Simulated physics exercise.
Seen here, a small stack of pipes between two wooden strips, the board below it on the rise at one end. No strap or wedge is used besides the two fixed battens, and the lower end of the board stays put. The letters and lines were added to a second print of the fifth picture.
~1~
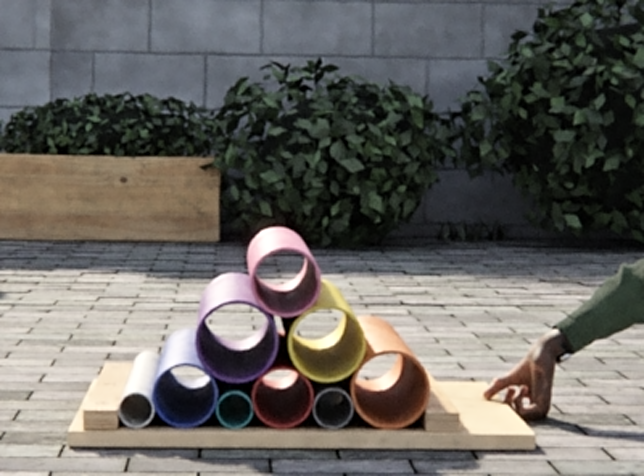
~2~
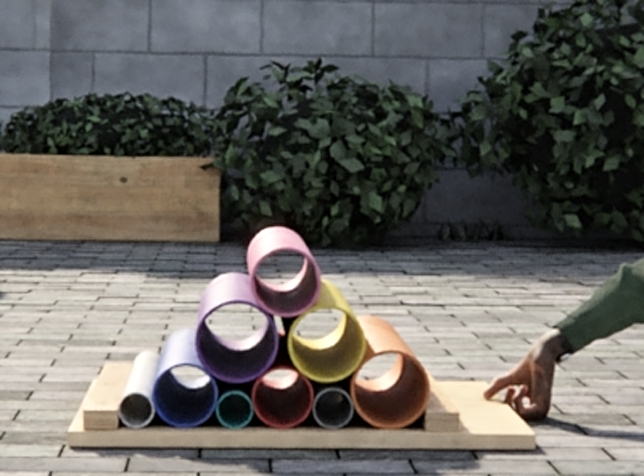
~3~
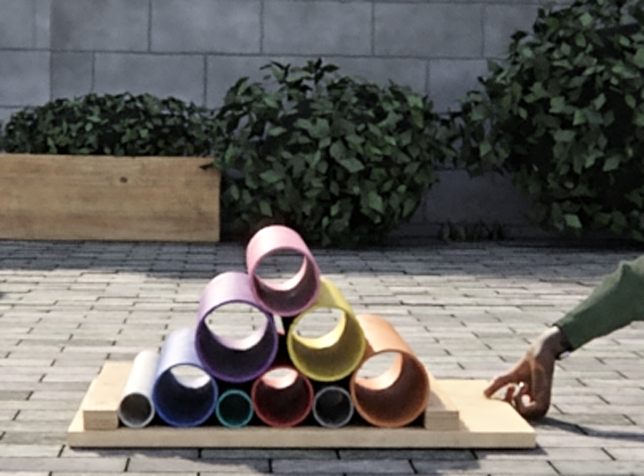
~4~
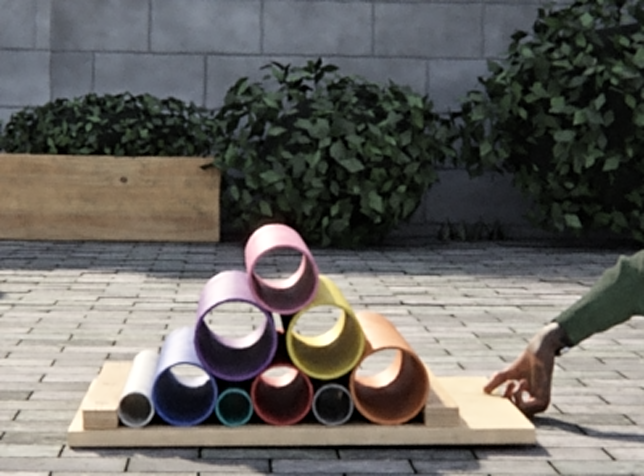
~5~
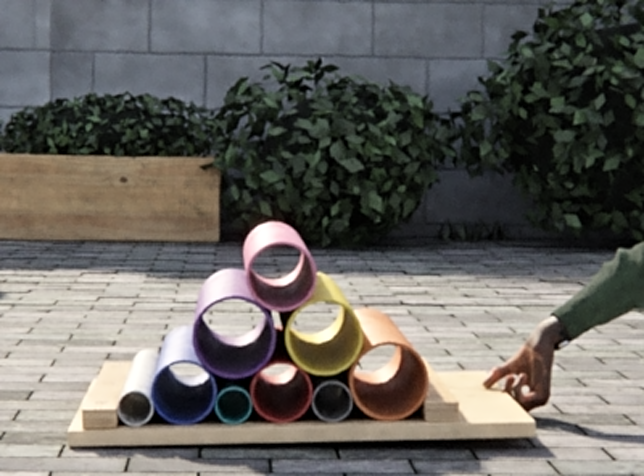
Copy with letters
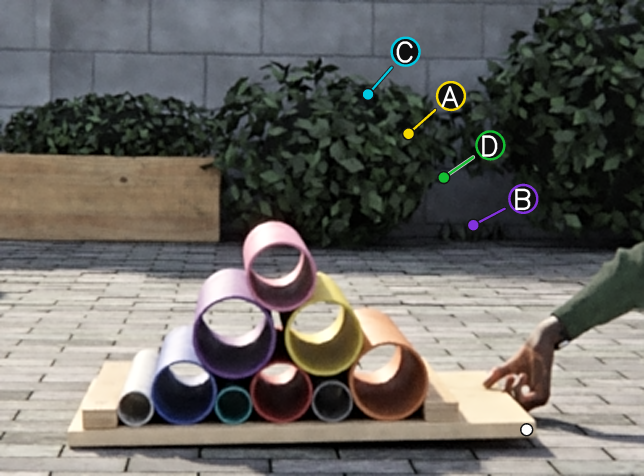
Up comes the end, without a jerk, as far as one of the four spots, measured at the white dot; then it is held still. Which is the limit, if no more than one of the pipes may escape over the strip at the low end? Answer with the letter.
It can be raised to D.
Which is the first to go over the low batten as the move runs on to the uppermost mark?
First is the pink one.
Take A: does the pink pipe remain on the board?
No.
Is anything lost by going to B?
No, at B.
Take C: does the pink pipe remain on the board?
The pink pipe: No.
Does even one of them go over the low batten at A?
Yes.
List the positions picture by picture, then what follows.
Blue pipe (185, 395); turquoise pipe (235, 410); red pipe (283, 398), in the first frame.
Red pipe (282, 398); grey pipe (333, 408), in the second frame.
Board (297, 401); orange pipe (390, 388); yellow pipe (326, 342), in the third frame.
Board (297, 399); white pipe (135, 409); blue pipe (184, 394), in the fourth frame.
Board (296, 396); white pipe (135, 408); blue pipe (184, 392), in the fifth frame.
On the marked copy, A at (409, 134); B at (474, 225); C at (368, 94); D at (444, 178); the white dot at (527, 430).
Following D. Soon after the start, board at 20°.
Later, board at 36°.
In the end, board at 36°, none over the low batten.
As for the rest, A three over the low batten (purple, yellow, pink); B none over the low batten; C three over the low batten (purple, yellow, pink).
